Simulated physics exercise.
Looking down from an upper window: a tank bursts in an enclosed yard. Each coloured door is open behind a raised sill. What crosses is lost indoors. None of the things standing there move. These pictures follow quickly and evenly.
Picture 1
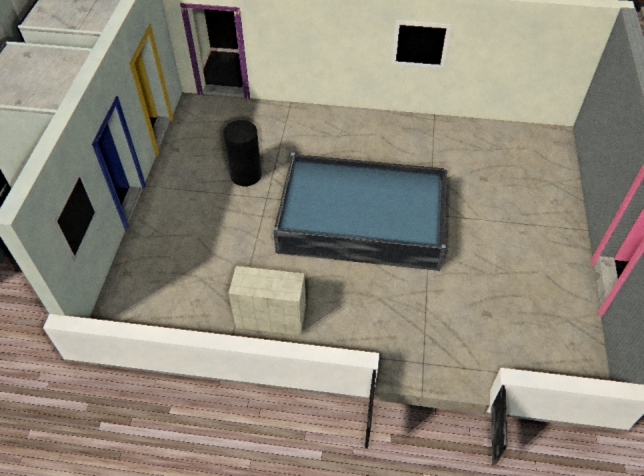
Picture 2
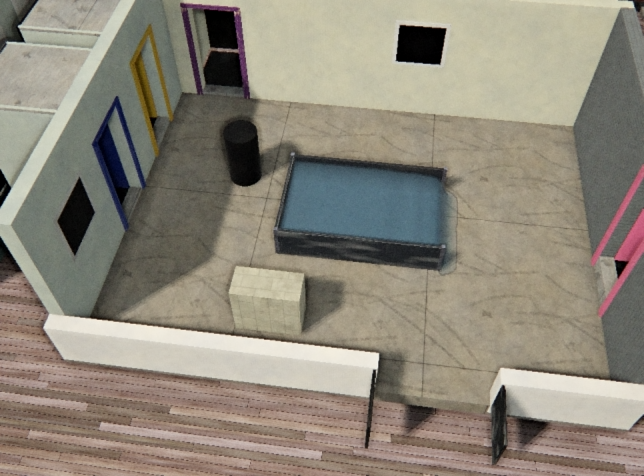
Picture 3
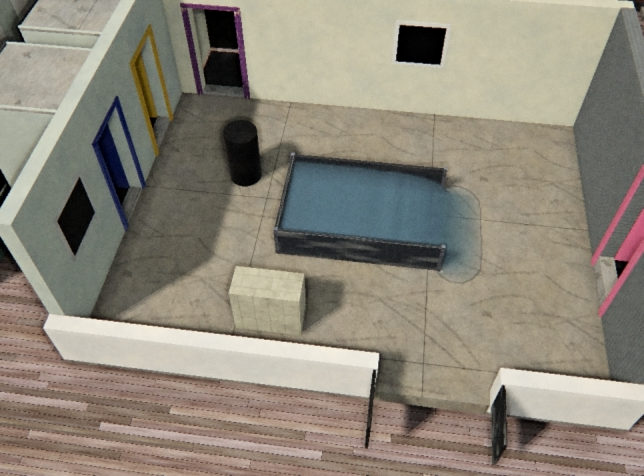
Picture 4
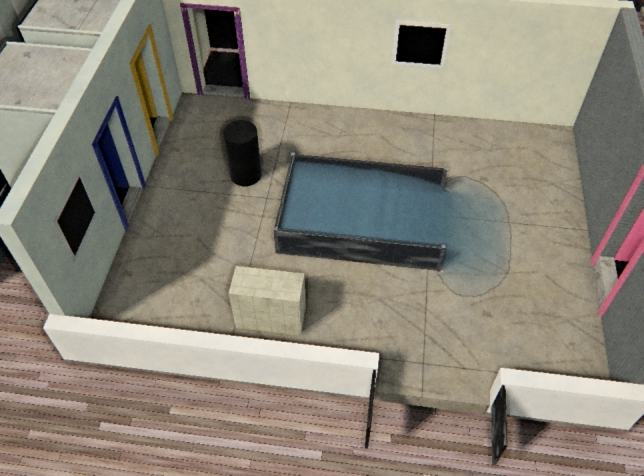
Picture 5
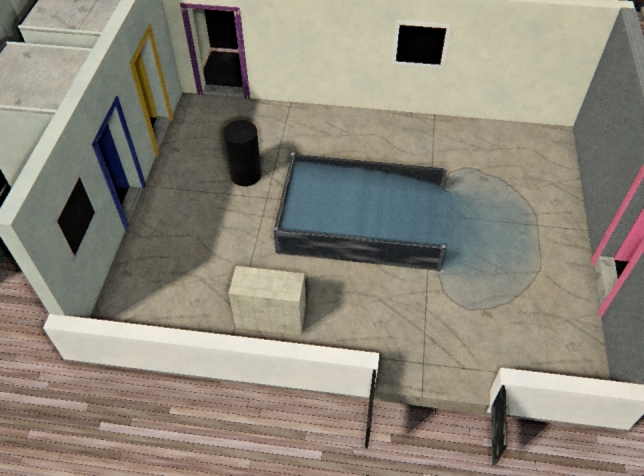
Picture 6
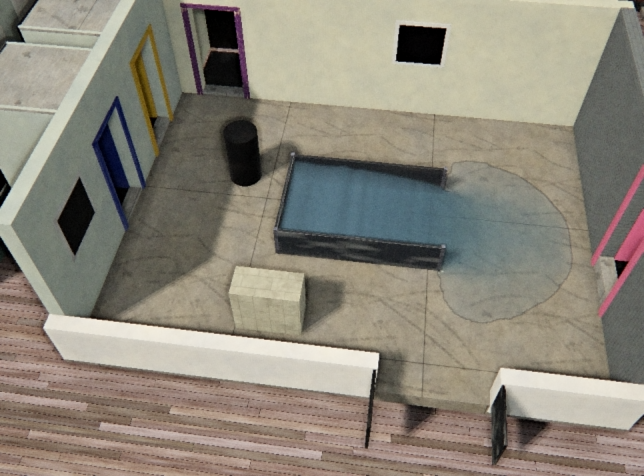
A tank of blue water opens at its right end and water spreads across the floor.
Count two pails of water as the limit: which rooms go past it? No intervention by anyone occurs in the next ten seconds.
The blue door will let in an allowed amount. The pink door will let in an allowed amount. The purple door will let in an allowed amount. The yellow door will let in an allowed amount.
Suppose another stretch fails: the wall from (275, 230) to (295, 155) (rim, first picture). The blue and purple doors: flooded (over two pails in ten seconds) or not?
As for the doors, blue gets past it and purple gets past it.
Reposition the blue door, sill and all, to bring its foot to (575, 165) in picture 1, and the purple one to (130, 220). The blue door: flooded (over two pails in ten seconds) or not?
Blue: Exceeds the limit.
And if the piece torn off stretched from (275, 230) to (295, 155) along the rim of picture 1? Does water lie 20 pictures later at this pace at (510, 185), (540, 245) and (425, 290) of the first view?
Going in your order, I'd say still bare, then still bare, then still bare.
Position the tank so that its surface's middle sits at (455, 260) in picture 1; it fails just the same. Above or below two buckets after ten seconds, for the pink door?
Briefly, pink crosses the line.
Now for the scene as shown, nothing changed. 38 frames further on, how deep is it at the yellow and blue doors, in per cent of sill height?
Near 0 per cent and 0 per cent, respectively.
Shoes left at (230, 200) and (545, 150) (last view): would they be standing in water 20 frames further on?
Result, in the order given: Not wetted / wetted.
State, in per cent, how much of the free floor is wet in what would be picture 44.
Close to 75 percent, by my reckoning.
A moment on, water covers 20 % of the floor; the blue door not reached, the pink door wet at the sill, nothing in, the purple door not reached, the yellow door not reached.
Next, water covers 25 % of the floor; the blue door not reached, the pink door wet at the sill, nothing in, the purple door not reached, the yellow door not reached.
Then, water covers 35 % of the floor; the blue door not reached, the pink door wet at the sill, nothing in, the purple door not reached, the yellow door not reached.
Later, water covers 75 % of the floor; the blue door not reached, the pink door wet at the sill, nothing in, the purple door wet at the sill, nothing in, the yellow door not reached.
In the end, water covers 95 % of the floor; the blue door under two buckets in, the pink door wet at the sill, nothing in, the purple door under two buckets in, the yellow door wet at the sill, nothing in.
